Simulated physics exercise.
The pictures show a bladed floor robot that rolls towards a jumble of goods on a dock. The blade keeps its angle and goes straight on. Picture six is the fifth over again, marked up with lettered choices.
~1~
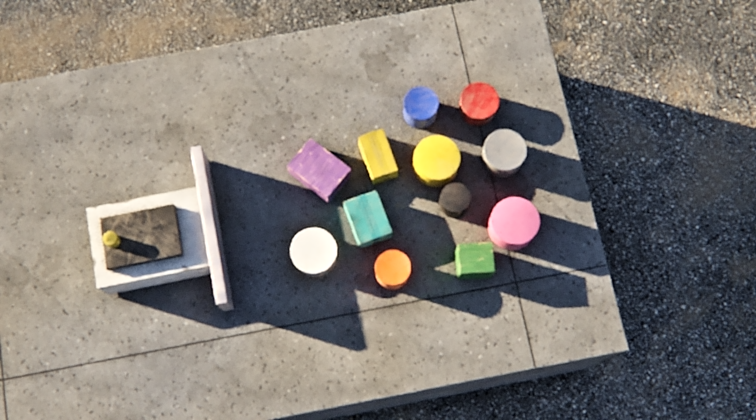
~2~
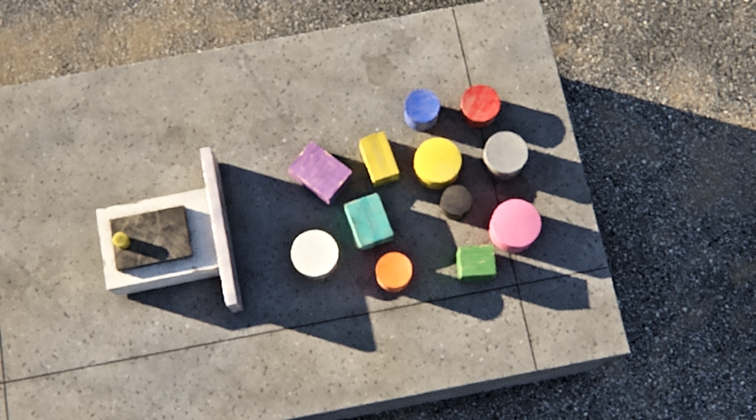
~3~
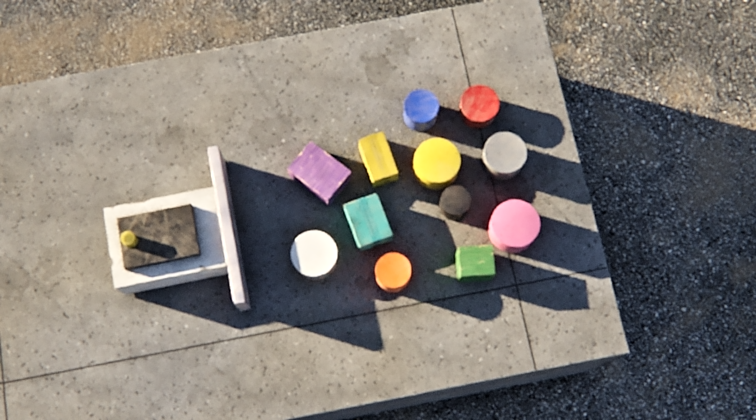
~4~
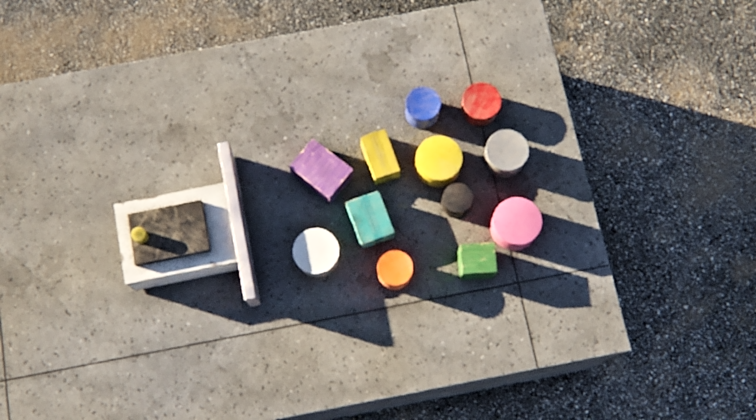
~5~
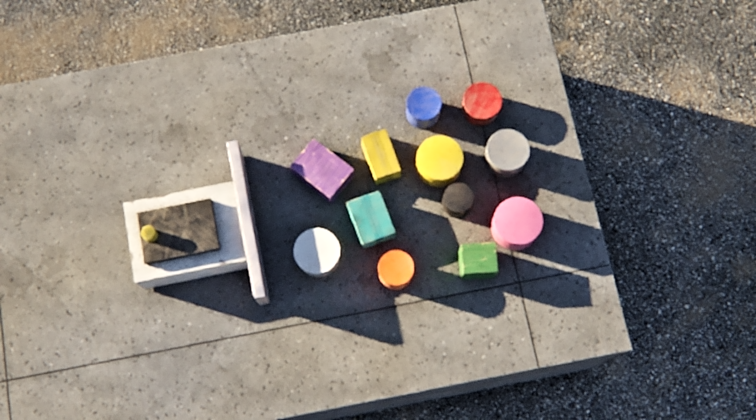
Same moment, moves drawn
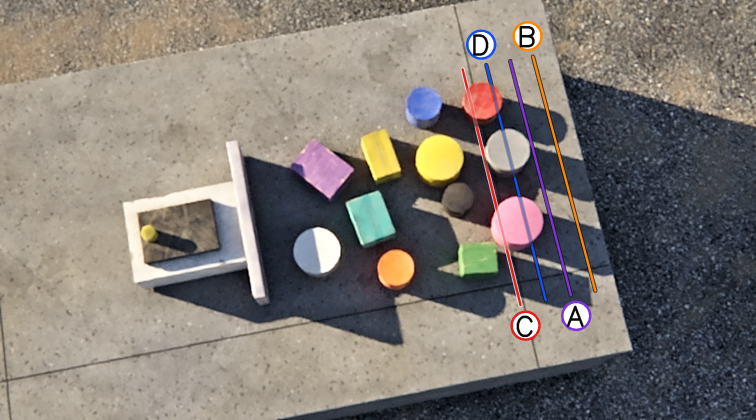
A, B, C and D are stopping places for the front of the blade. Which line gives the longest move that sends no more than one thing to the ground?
C.
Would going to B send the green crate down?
No.
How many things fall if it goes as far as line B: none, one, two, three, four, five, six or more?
By then, six or more.
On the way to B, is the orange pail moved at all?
By then, yes.
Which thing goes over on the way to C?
It is the grey pail.
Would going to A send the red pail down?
No.
On the marked copy, A at (540, 174); B at (563, 170); C at (491, 184); D at (515, 179).
With C. Early on, robot (273, 213); orange pail (402, 274); white pail (372, 247).
Further on, robot (362, 196); grey pail (549, 146); yellow canister (506, 151).
At the end, robot (430, 184); grey pail over the edge; yellow canister (569, 133); one fallen.
As for the rest, A drops five; B drops seven; D drops two.
